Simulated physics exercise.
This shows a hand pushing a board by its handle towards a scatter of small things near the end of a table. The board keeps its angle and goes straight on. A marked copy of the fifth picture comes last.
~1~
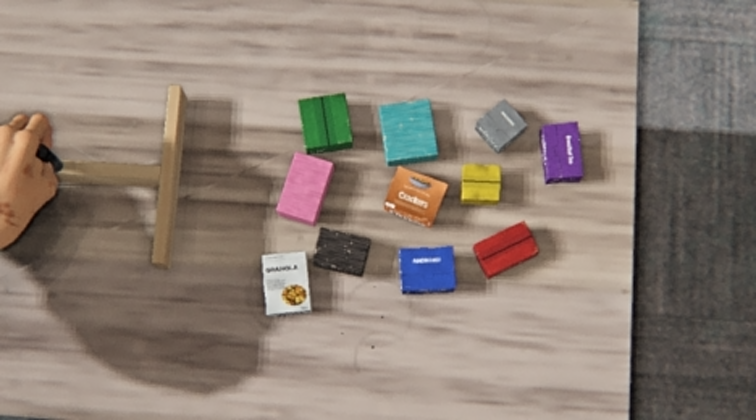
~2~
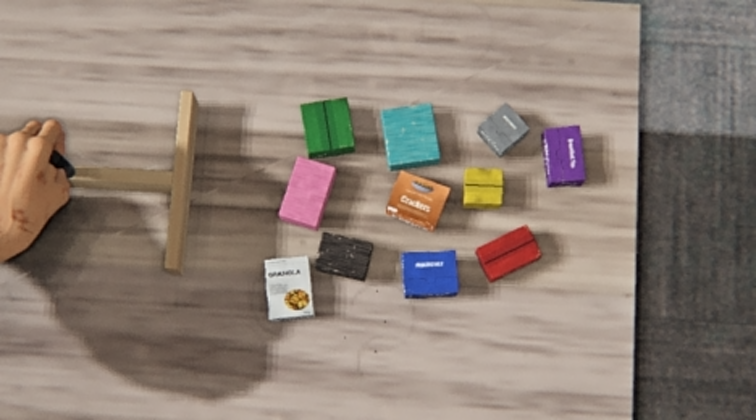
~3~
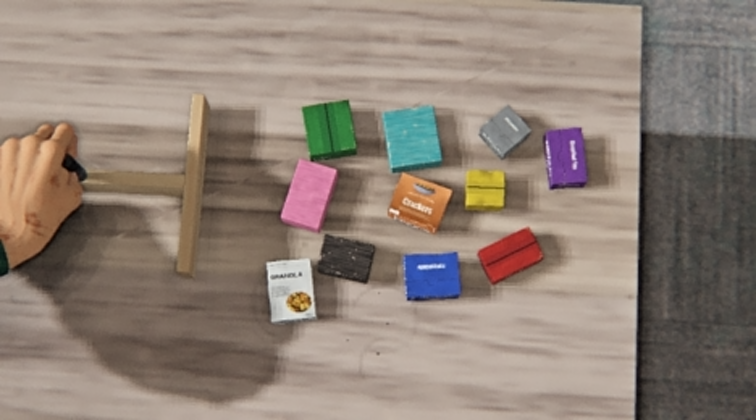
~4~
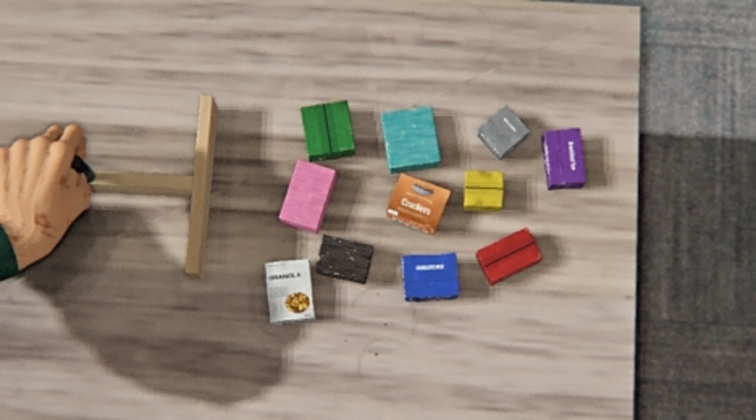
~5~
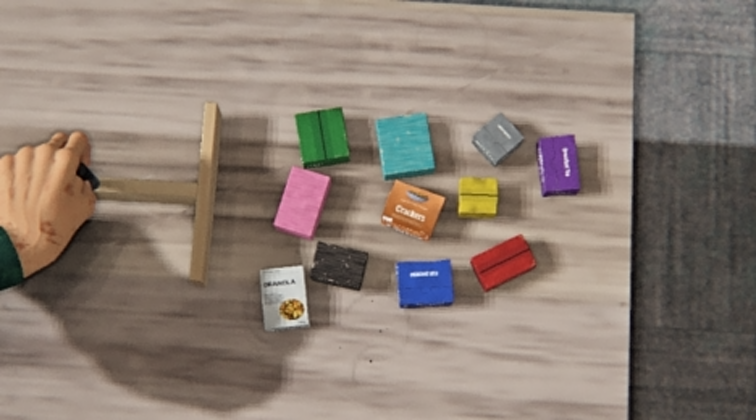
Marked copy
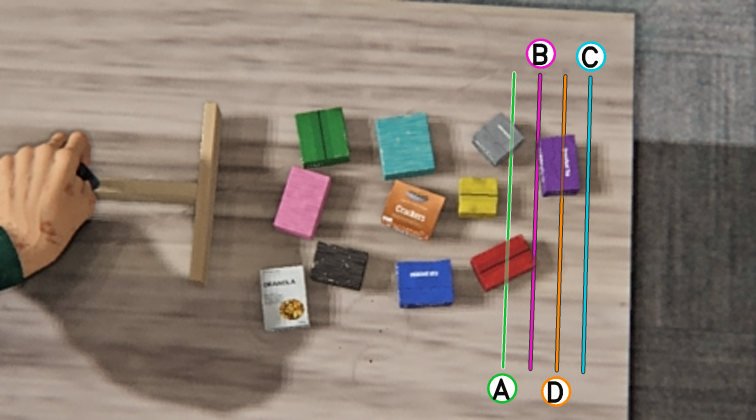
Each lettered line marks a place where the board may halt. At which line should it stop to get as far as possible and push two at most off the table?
As far as mark A.
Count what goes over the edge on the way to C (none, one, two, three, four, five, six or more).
Six or more.
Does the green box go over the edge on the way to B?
No.
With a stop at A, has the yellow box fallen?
By then, no.
On the marked copy, A at (509, 217); B at (535, 218); C at (587, 221); D at (561, 220).
With A. Early on, board (312, 196); white packet (324, 314); green box (348, 141).
Further on, board (423, 203); purple box (580, 168); grey box (556, 136).
At the end, board (507, 207); purple box over the edge; grey box over the edge; two fallen.
As for the rest, B drops three; C drops six; D drops five.
